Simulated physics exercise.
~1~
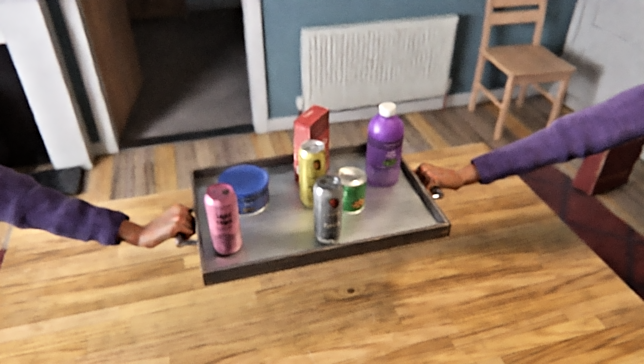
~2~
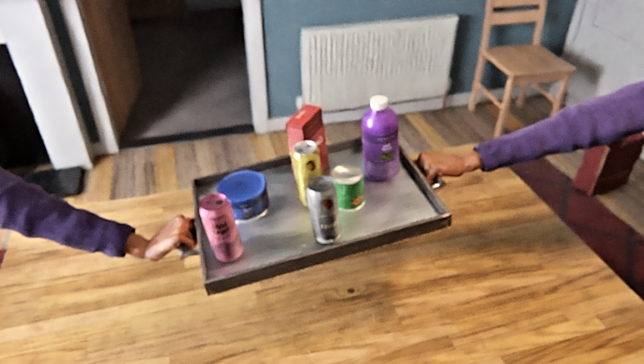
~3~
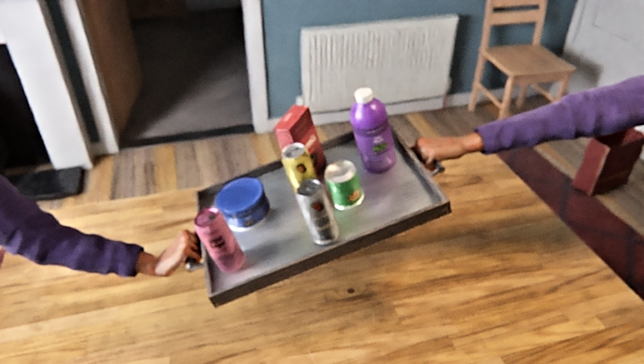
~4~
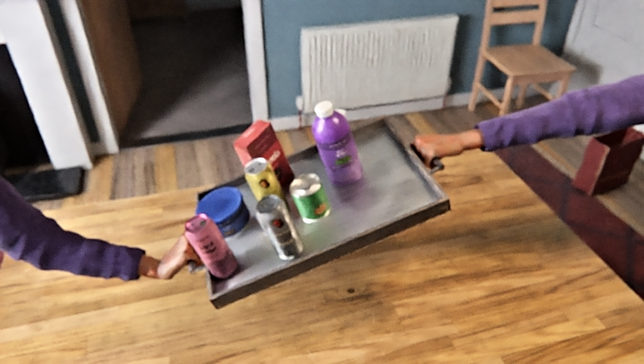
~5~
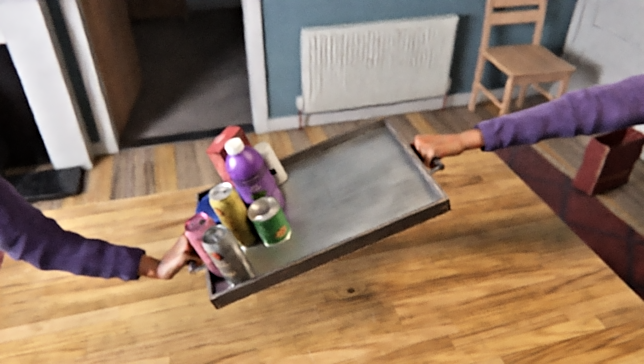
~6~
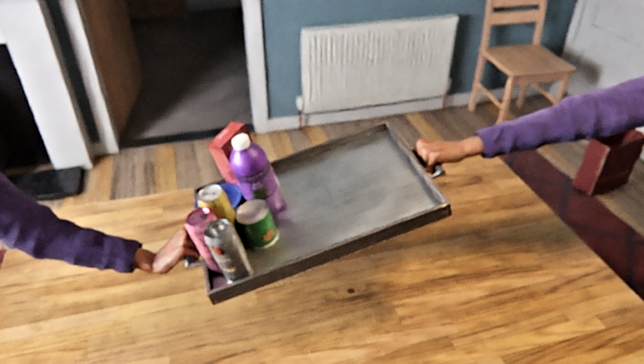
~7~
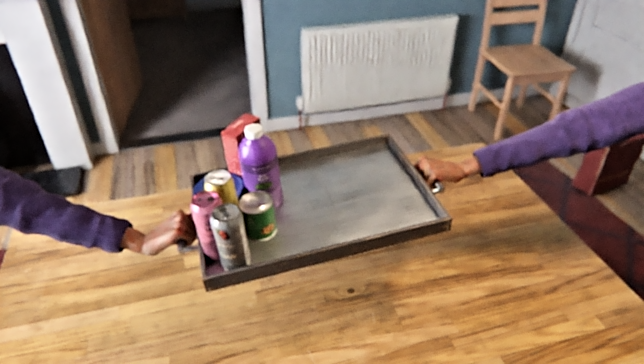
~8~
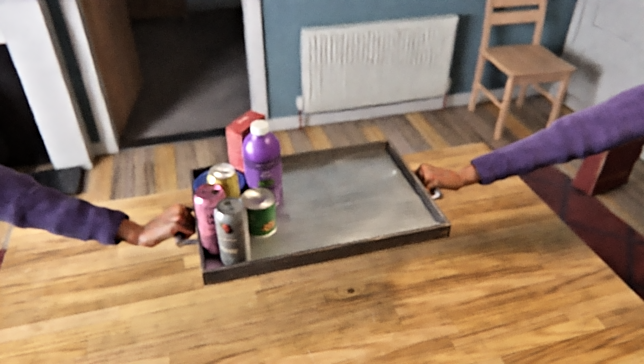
Above a wooden table in a room with a radiator, two purple-sleeved arms tipped a loaded tray down to the left, and its cans, tub, packet and purple bottle slid into a cluster at that end before the tray was levelled, everything still upright.
